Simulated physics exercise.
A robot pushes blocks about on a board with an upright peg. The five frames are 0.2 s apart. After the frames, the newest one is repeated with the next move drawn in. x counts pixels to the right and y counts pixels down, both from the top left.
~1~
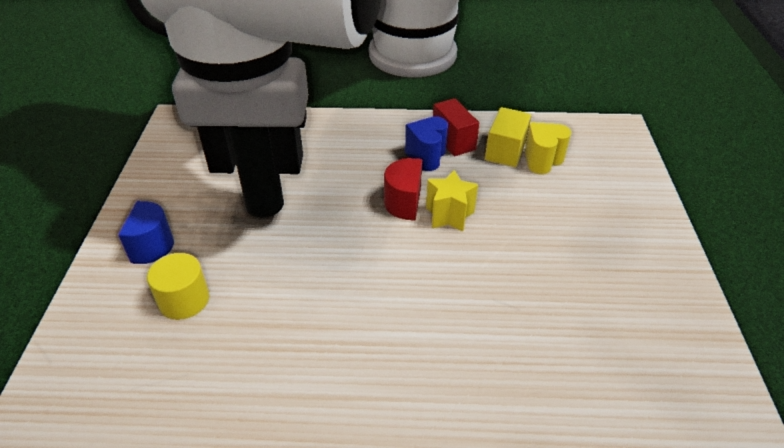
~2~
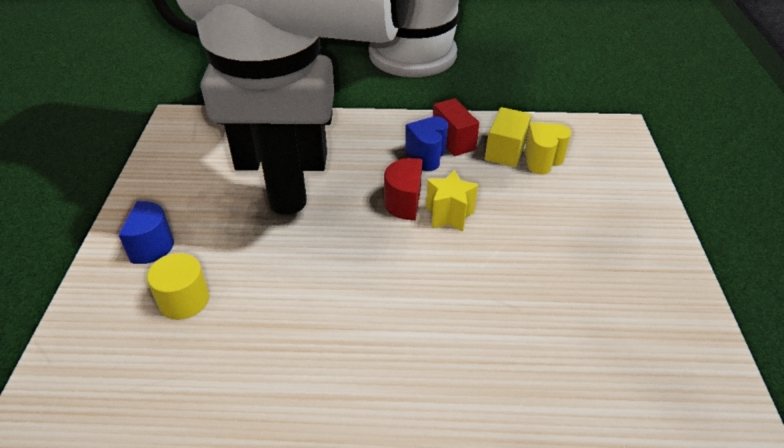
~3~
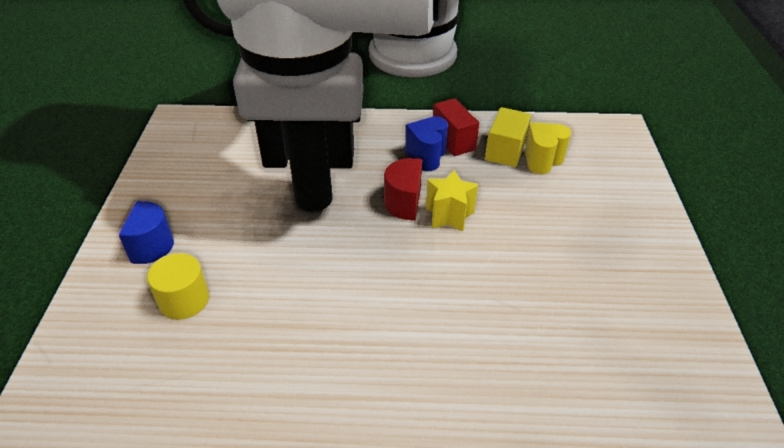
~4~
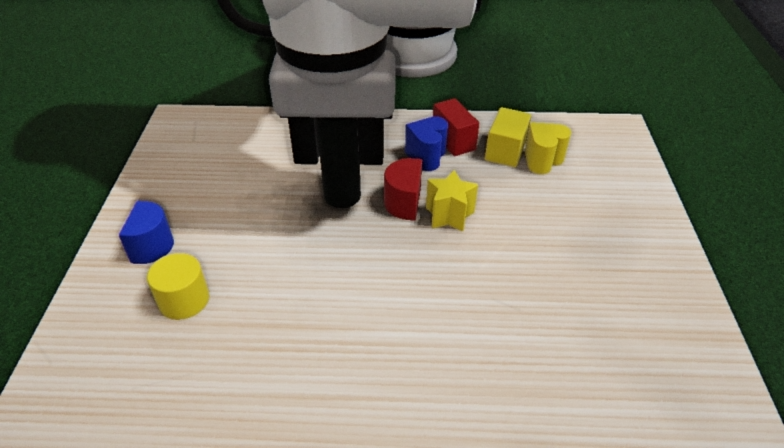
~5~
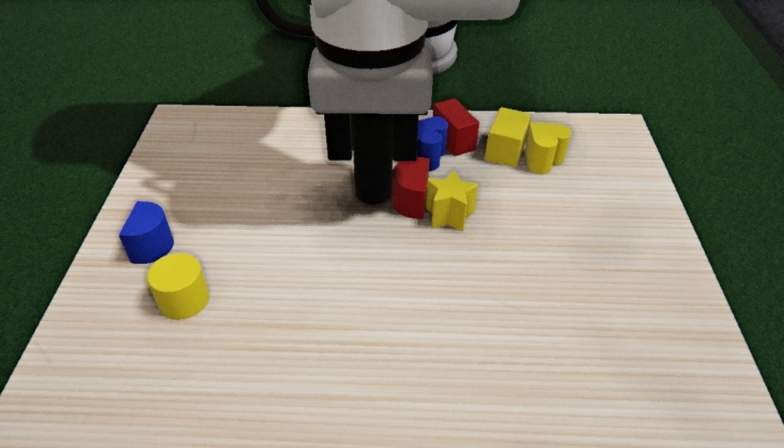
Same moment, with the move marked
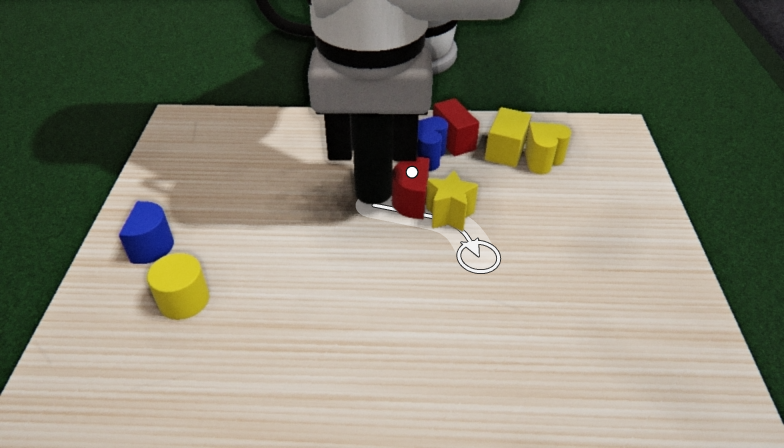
A robot arm slides its black peg right across the board and nudges the red block.
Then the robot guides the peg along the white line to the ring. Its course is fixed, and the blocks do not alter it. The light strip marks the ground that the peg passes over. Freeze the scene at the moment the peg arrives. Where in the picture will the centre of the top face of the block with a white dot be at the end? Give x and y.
It comes to (454, 166).
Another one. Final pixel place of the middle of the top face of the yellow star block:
I expect it at (496, 189).
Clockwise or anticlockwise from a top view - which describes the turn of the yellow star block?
It goes round the way clock hands do.
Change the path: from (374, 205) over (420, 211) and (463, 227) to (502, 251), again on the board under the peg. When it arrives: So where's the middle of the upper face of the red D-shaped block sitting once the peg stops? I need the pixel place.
My estimate: (459, 165).
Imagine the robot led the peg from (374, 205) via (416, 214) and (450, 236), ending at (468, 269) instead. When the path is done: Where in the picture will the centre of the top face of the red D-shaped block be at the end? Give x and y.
I'd place it at (448, 167), taking the centre of its top.
Path on the board, from (374, 205) through (416, 213) and (457, 226) to (479, 257); the dot is on the red D-shaped block.
What follows on the original path. One third of the way, peg at (417, 201); red D-shaped block at (446, 168), turned 30° anticlockwise; yellow star block at (483, 187), turned 50° clockwise.
Two thirds of the way, peg at (459, 214); red D-shaped block at (454, 166), turned 50° anticlockwise; yellow star block at (492, 188), turned 55° clockwise.
At the end, peg at (481, 244); red D-shaped block at (454, 166), turned 50° anticlockwise; blue heart in place; yellow star block at (496, 189), turned 40° clockwise.
